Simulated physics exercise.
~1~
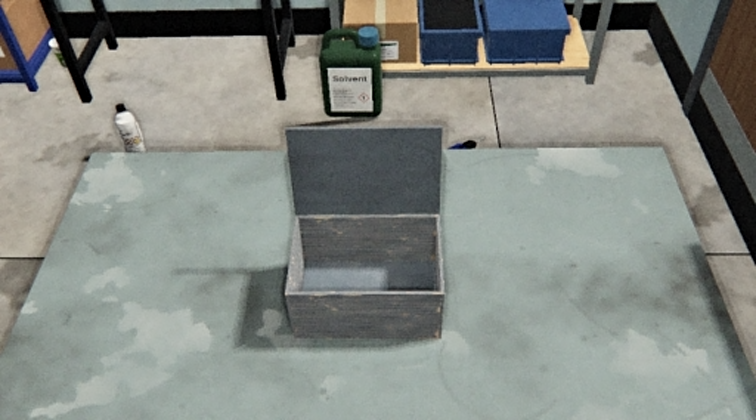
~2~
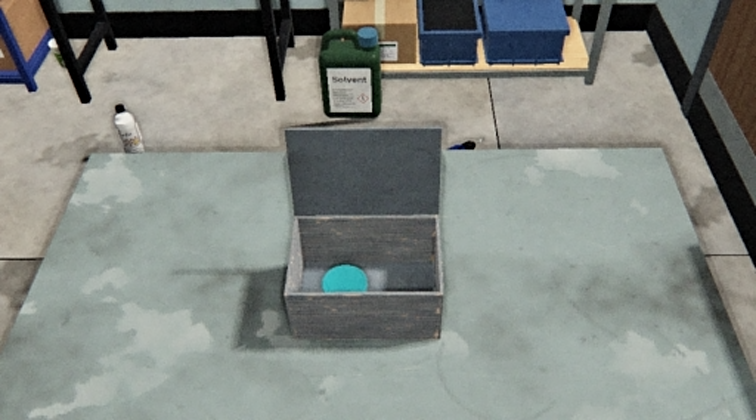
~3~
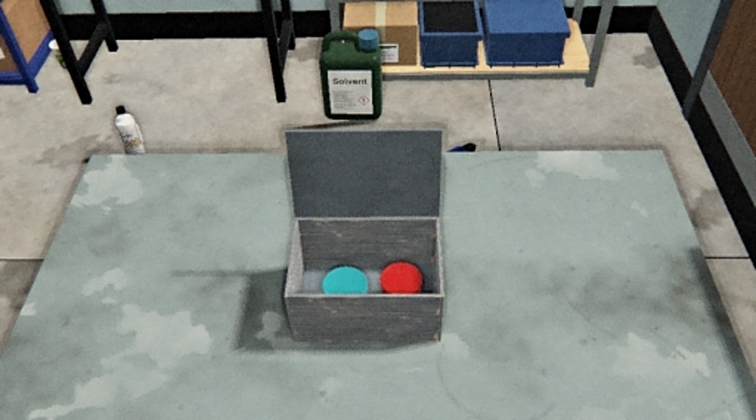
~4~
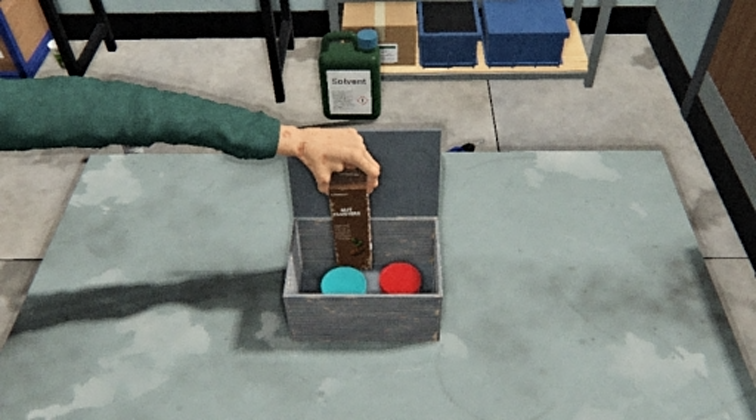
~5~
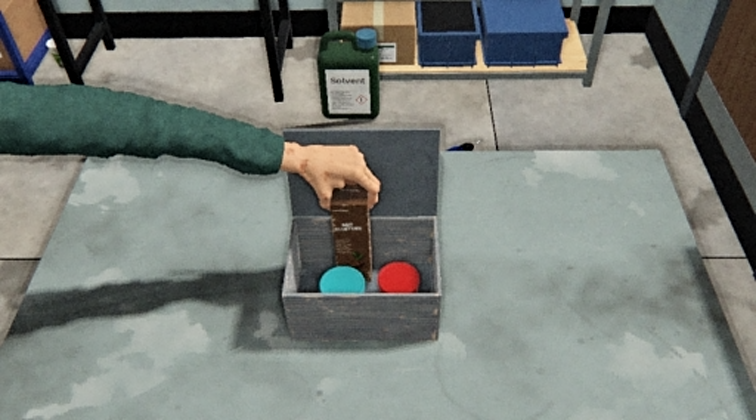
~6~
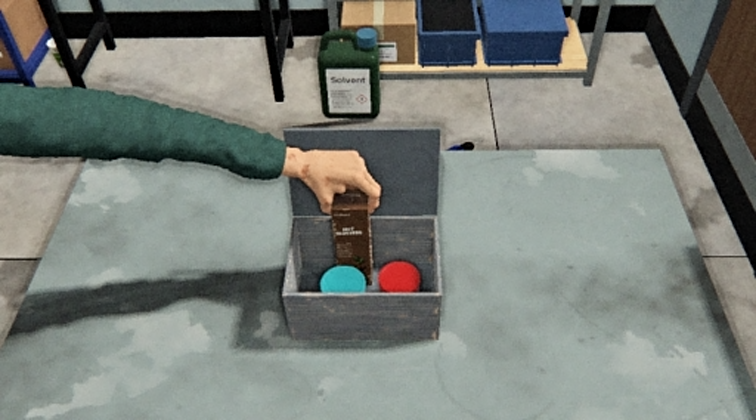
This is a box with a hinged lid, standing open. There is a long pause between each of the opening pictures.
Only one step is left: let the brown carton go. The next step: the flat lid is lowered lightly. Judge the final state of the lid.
Can't come down.
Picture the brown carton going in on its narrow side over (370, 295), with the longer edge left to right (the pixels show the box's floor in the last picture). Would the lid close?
Result: Lid drops fully.
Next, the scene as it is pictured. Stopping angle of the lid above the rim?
Near 40°.
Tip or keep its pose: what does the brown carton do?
In the end, the brown carton winds up askew.
Then, 1.10 s on from there, lid starting down.
Then, 1.60 s on from there, lid 66° above the rim; brown carton turned 8° from how it was put near (353, 245).
Then, 1.90 s on from there, lid 47° above the rim; brown carton turned 21° from how it was put near (352, 253).
In the end, lid 41° above the rim; left askew, brown carton; the other 2 unmoved. At the end, from the last picture's camera, brown carton near (353, 255).
